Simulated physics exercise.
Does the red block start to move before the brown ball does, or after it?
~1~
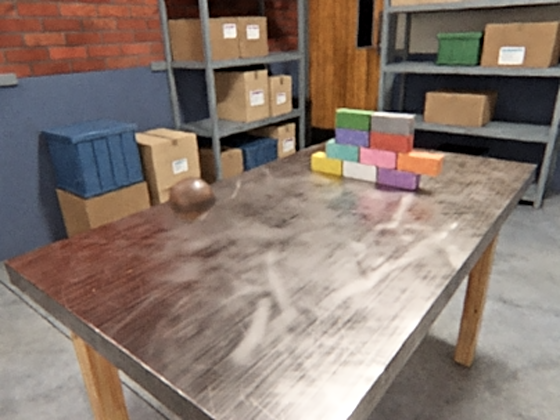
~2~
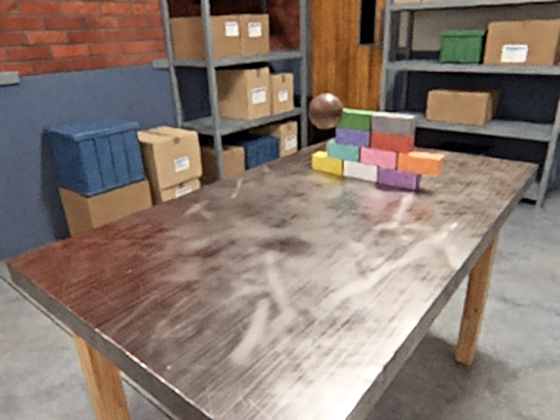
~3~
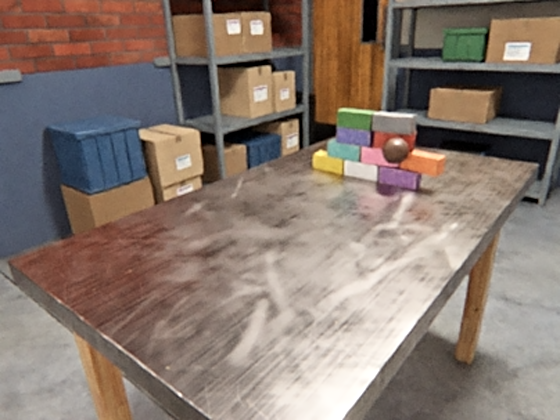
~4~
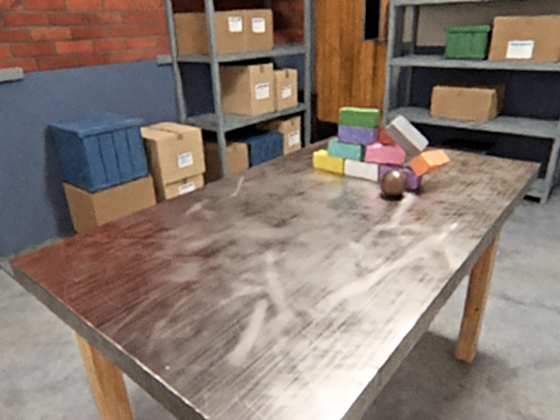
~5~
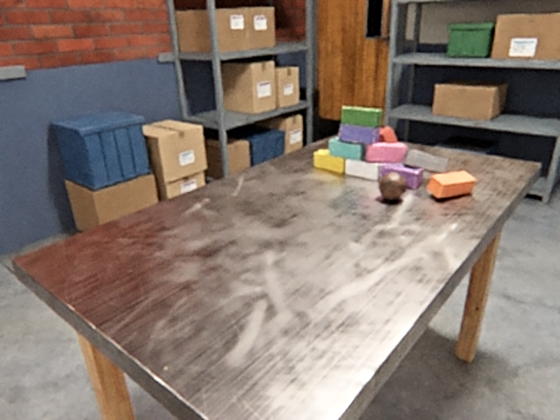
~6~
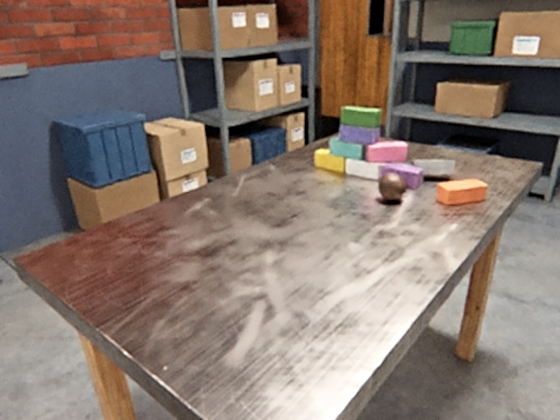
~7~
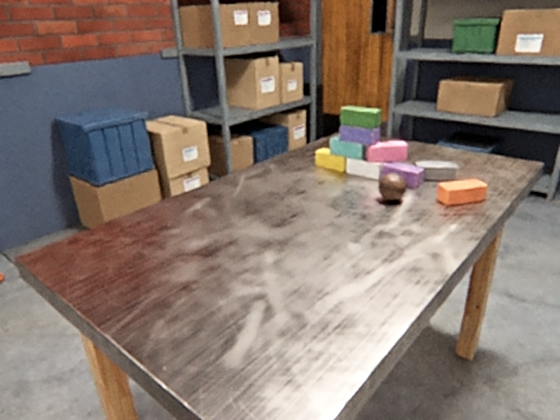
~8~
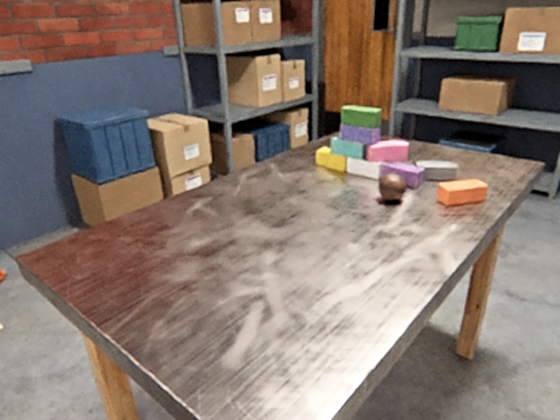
The red block starts to move after the brown ball. The ball is already flying across the table towards the stack while the red block is still in its place.
